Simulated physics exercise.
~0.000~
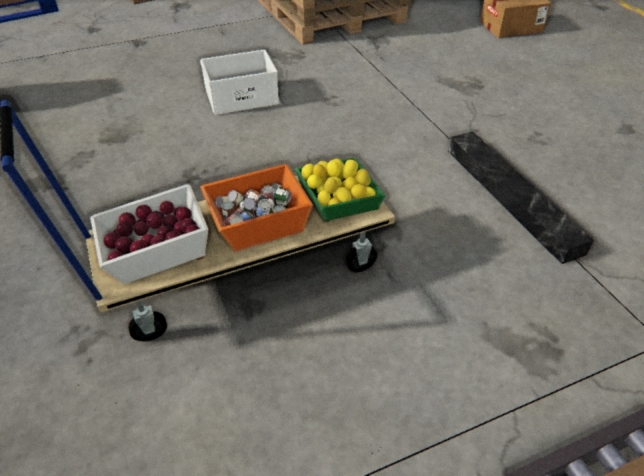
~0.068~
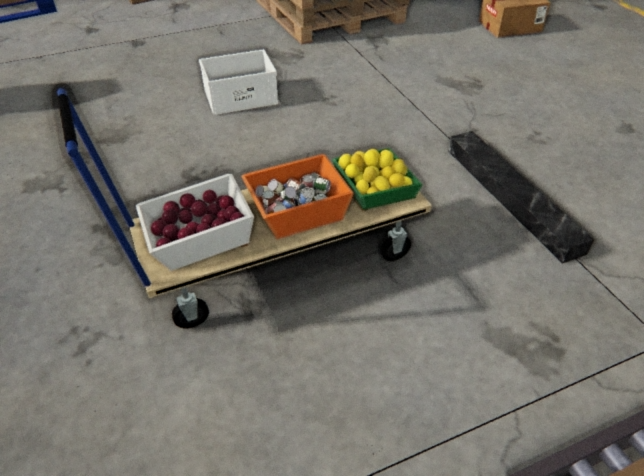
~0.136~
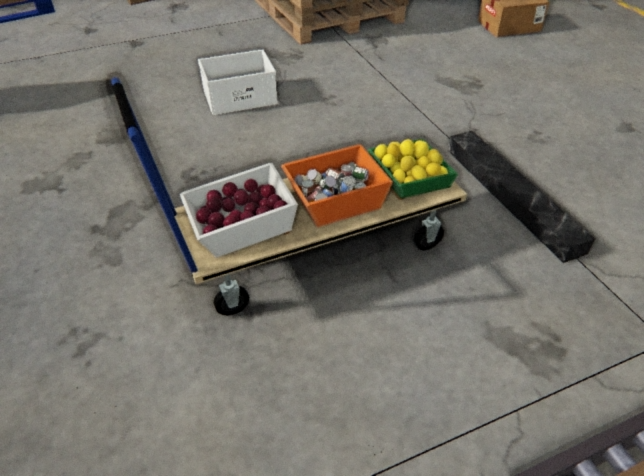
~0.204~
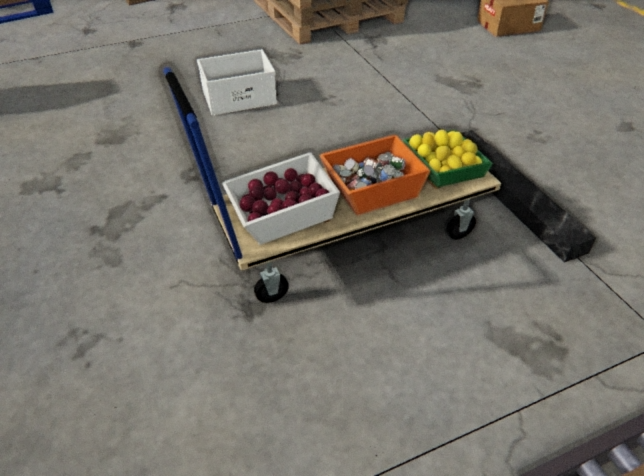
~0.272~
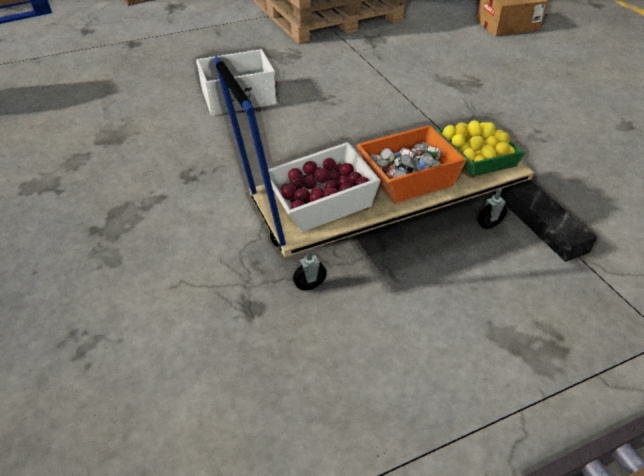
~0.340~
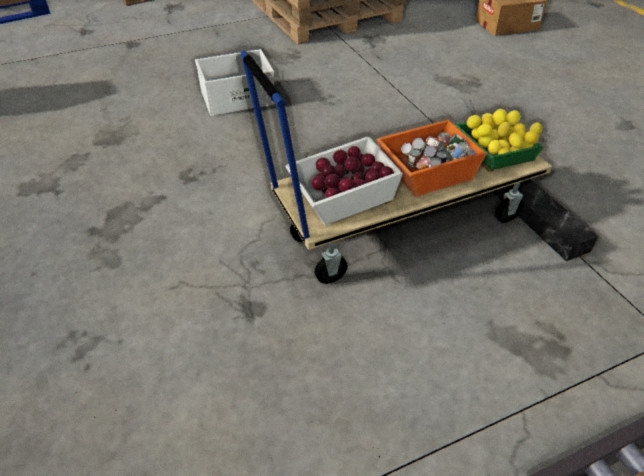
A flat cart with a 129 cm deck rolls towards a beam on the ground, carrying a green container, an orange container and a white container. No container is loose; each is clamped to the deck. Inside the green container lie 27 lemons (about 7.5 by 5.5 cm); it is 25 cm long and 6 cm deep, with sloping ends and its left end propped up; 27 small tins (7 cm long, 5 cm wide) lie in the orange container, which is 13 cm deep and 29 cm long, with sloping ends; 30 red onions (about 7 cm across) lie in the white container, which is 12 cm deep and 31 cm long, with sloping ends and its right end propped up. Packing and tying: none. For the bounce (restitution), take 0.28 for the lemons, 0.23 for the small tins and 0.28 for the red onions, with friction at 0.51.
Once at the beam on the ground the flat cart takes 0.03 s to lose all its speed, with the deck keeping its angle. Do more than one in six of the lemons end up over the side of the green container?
My guess is the spilled share will top a sixth.
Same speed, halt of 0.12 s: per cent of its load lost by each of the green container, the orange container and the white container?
That way you'd get green container at 30, orange container at 0, and white container at 0 percent.
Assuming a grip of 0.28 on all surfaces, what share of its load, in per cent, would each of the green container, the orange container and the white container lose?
Green container 50%, orange container 10%, white container 0%.
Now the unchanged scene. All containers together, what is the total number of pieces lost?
Total: Around 16.
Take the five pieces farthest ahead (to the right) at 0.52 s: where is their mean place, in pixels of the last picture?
Mean place: Roughly (560, 121).
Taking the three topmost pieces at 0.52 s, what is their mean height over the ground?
Mean height: Some 60 cm.
After 0.40 s, green container 25 in, 2 out, orange container 26 in, 1 out and white container 30 in, 0 out.
After 0.52 s, green container 18 in, 9 out, orange container 24 in, 3 out and white container 30 in, 0 out.
After 0.75 s, green container 14 in, 13 out, orange container 23 in, 4 out and white container 30 in, 0 out.
Final count (at 1.25 s), green container 14 in, 13 out, orange container 23 in, 4 out and white container 30 in, 0 out. Asked share, 13 of 27, 48 per cent.
